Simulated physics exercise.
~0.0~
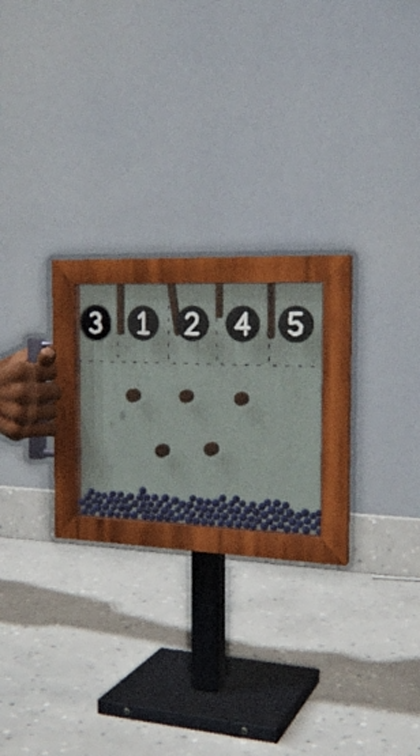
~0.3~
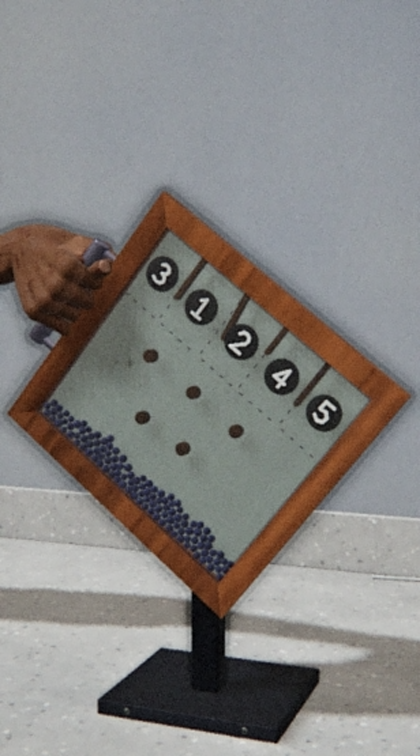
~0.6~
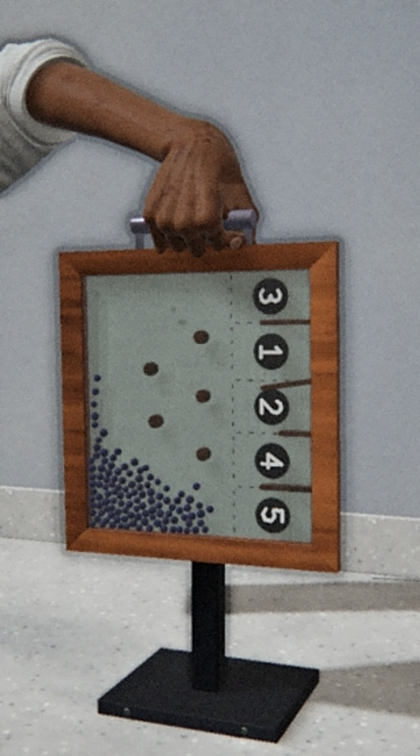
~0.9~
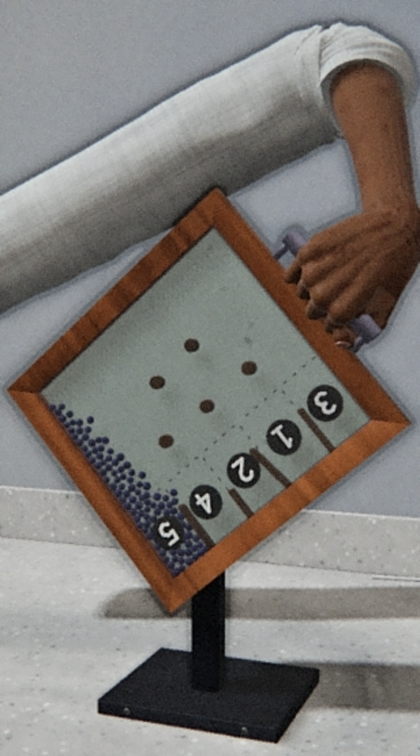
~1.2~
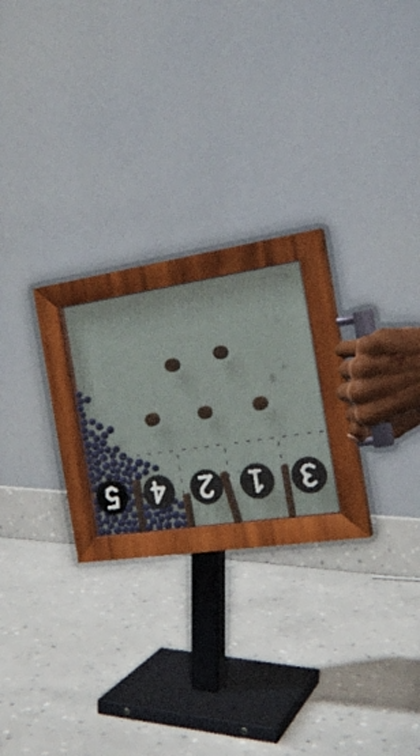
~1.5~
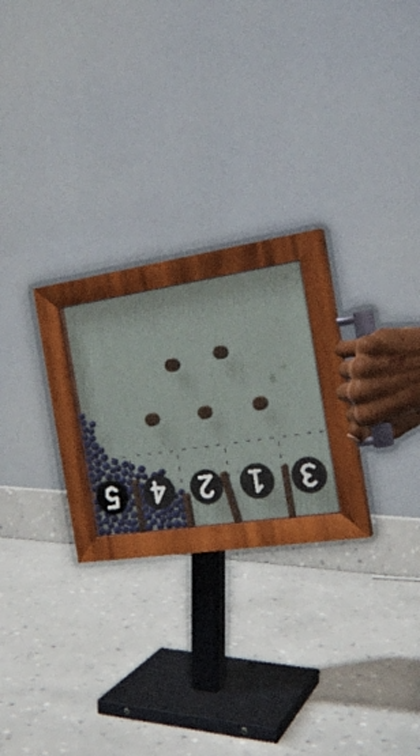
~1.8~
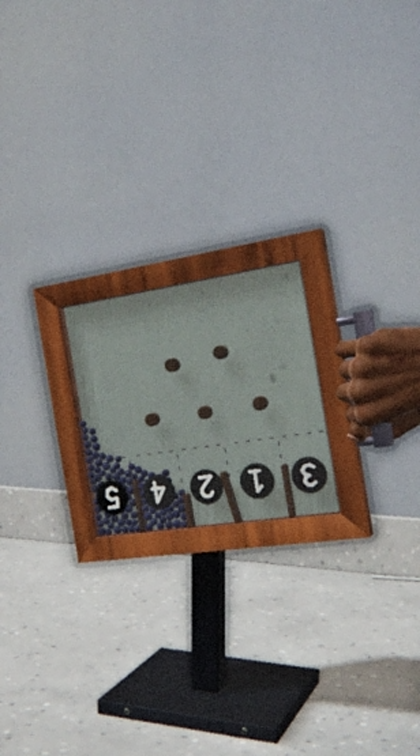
The clip opens on a square wooden-framed case on a black stand, with dark blue beads lying along its bottom and numbered pockets across its top. A hand gripping the handle at the left swings the case clockwise, and the beads slope toward its lower edge. As the handle passes over the top, the beads pile into the lower left corner. The arm carries the handle down the right side, and beads pour into pocket five. The case stops slightly short of upside down, and the beads settle in pockets five and four, leaving the other three empty.
